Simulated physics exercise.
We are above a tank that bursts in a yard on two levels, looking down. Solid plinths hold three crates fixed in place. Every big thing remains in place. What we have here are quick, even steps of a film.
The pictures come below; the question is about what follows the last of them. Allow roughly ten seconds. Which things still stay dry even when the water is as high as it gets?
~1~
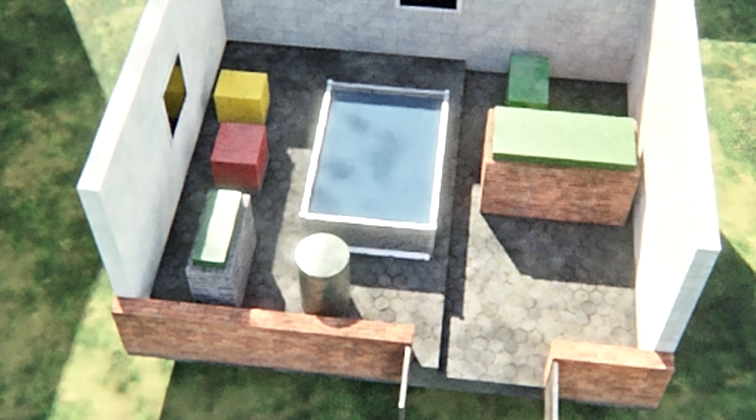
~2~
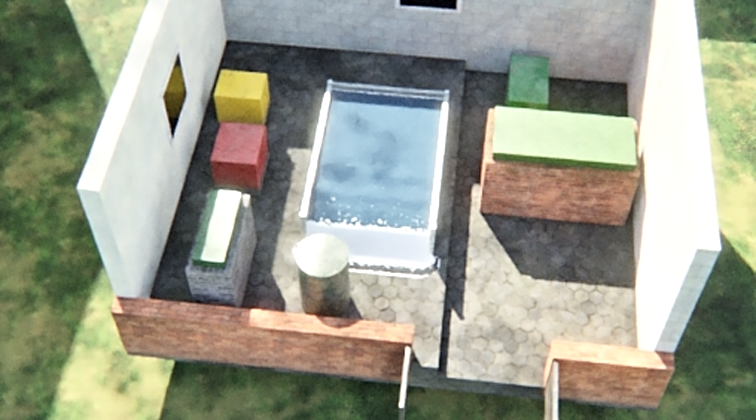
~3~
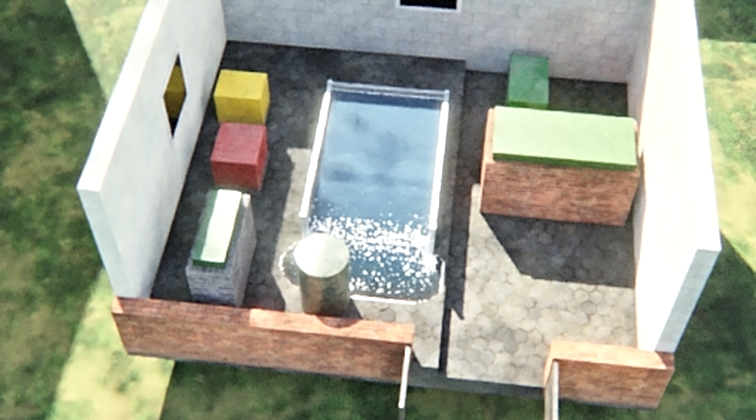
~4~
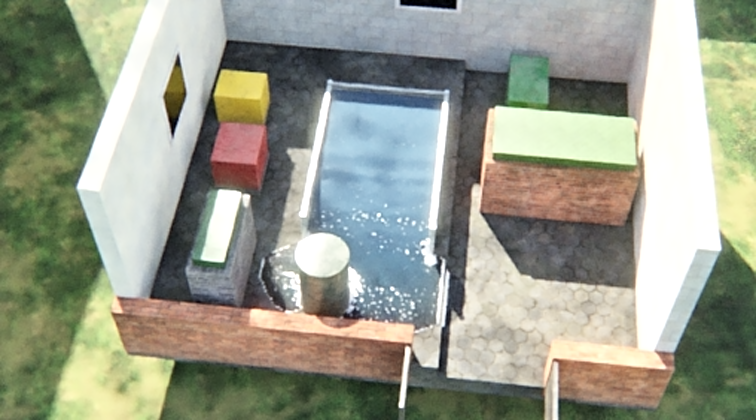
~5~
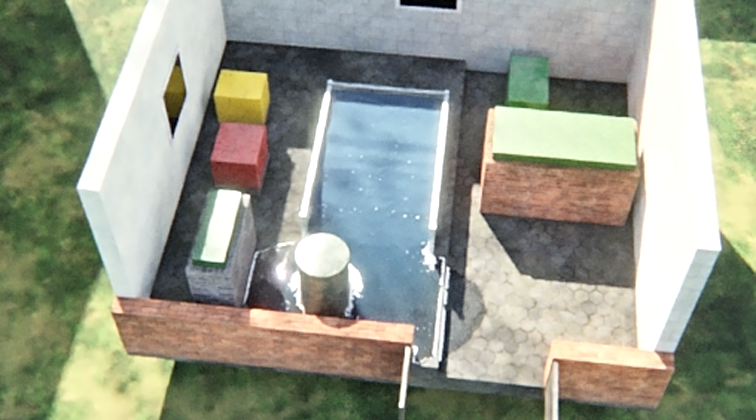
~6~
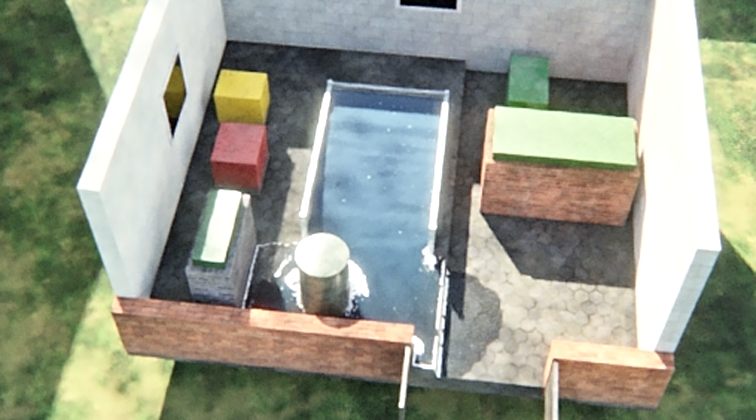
Taking each one: The green crate stays dry; the red crate does not stay dry; the yellow crate does not stay dry.
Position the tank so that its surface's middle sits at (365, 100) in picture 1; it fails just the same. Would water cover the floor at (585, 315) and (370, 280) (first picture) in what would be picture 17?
Not reached, submerged.
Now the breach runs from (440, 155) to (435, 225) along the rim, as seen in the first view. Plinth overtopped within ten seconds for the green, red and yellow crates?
I'd expect the green crate goes wet, the red crate remains untouched, and the yellow crate remains untouched.
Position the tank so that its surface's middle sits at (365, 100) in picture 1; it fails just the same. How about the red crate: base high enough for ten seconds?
Result: Red is swamped.
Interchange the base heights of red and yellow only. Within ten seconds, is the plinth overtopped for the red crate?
Outcome, red crate: Reached.
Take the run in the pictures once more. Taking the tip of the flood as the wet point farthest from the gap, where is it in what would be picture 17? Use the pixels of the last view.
About (634, 379).
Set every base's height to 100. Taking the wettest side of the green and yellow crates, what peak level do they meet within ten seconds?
Near 80 and 150 in a hundred.
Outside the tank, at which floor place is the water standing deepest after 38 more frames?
Deepest spot: Around (615, 230).
A moment on, water covers 20 % of the floor; the green crate not reached, the red crate not reached, the yellow crate not reached.
Next, water covers 30 % of the floor; the green crate not reached, the red crate water round its plinth, the yellow crate not reached.
Then, water covers 50 % of the floor; the green crate not reached, the red crate water round its plinth, the yellow crate water round its plinth.
Later, water covers 80 % of the floor; the green crate not reached, the red crate water round its plinth, the yellow crate water round its plinth.
In the end, water covers 95 % of the floor; the green crate stayed above the water, the red crate was topped, the yellow crate was topped.
